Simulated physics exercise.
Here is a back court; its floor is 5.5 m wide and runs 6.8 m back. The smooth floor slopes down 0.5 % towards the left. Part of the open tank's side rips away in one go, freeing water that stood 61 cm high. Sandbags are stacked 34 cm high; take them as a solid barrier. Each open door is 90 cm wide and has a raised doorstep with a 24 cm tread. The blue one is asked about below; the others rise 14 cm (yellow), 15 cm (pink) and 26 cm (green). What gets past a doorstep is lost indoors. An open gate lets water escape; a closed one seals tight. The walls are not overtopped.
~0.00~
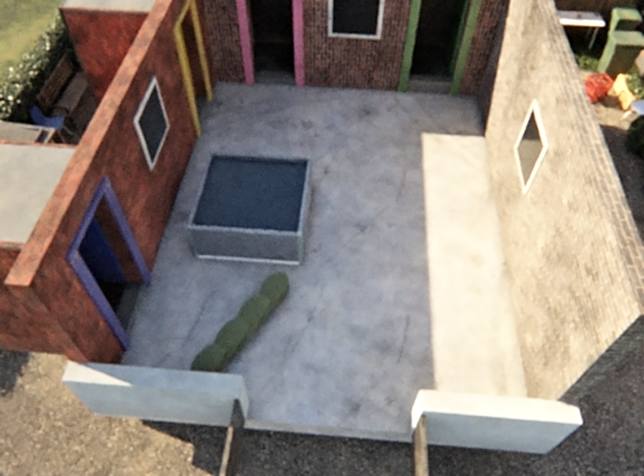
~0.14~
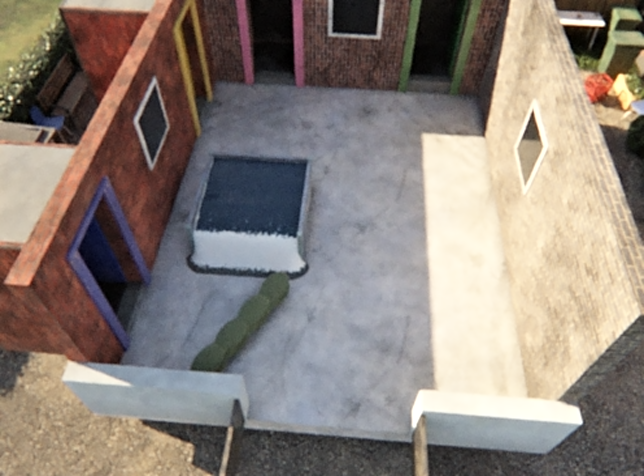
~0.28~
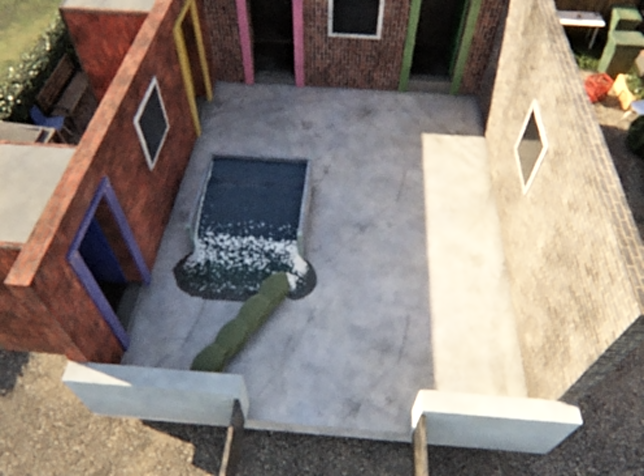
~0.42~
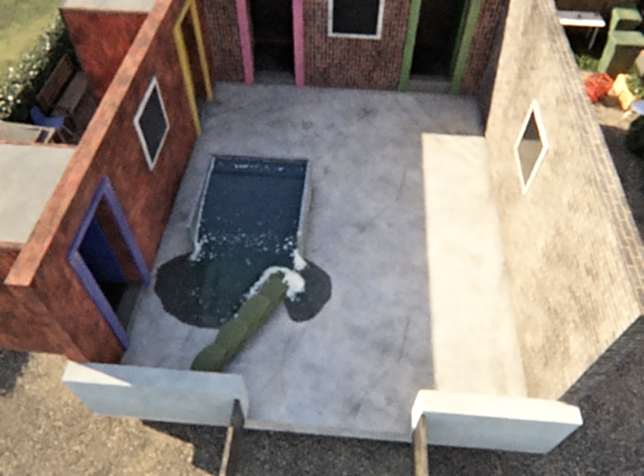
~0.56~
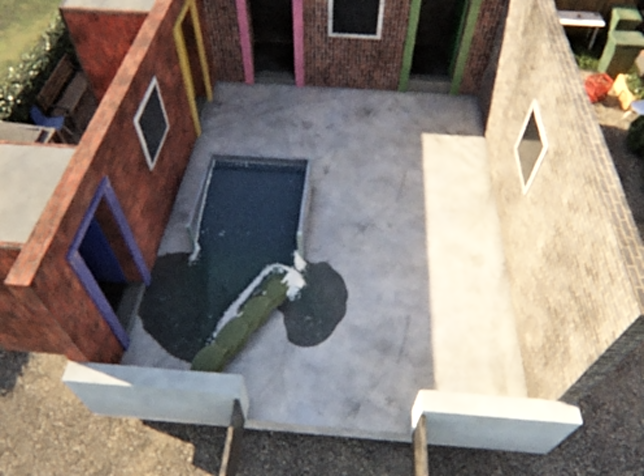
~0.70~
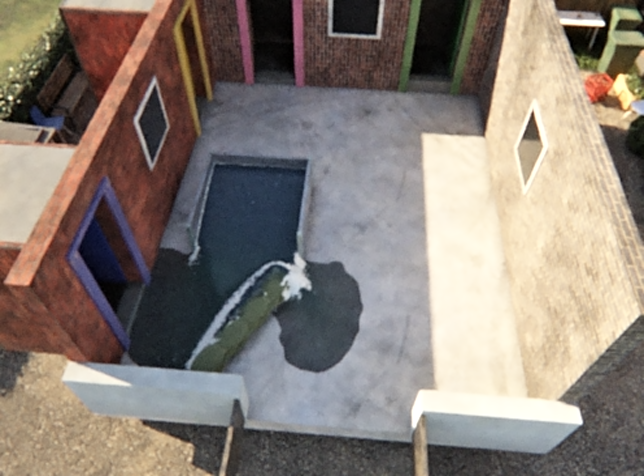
A paved court with a pale grey floor, seen from high above its open front, lies between a red brick wall on the left and a pale brick wall on the right. An open grey tank of dark water stands left of centre, behind a slanting row of green sandbags and near a blue-framed door. Water bursts from the tank's near side, foams against the sandbags and spreads darkly around both ends, reaching the blue door, while the camera stays still.
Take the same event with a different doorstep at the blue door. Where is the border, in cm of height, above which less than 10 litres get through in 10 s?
It would have to be roughly 32 cm high.
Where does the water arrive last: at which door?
The green one.
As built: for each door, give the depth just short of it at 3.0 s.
Depths in cm: Blue 26, yellow 0, pink 0, green 0.
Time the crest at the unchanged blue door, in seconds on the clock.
Near 2.2 s.
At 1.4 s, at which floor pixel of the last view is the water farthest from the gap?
At about (413, 414).
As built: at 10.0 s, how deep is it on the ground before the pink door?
Some 3.5 cm.
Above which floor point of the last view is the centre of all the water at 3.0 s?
Near (243, 300).
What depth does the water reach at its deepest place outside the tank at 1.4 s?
About 57 cm.
After 1.4 s water covers 20 % of the floor, deepest (57 cm) near (126, 391); 15 cm at the blue door, 0 litres in over its 14 cm doorstep.
After 3.0 s water covers 35 % of the floor, deepest (28 cm) near (113, 390); 26 cm at the blue door, 105 litres in over its 14 cm doorstep.
After 10.0 s water covers 80 % of the floor, deepest (12 cm) near (202, 358); 10 cm at the blue door, 141 litres in over its 14 cm doorstep.
At the blue door as built, the water arrived by 0.7 s and peaked near 33 cm at 2.2 s.
With a doorstep of 27 cm, 26 litres would have come in within the 10 s; with 36.5 cm, 3 litres. So under 10 litres takes about 32 cm.
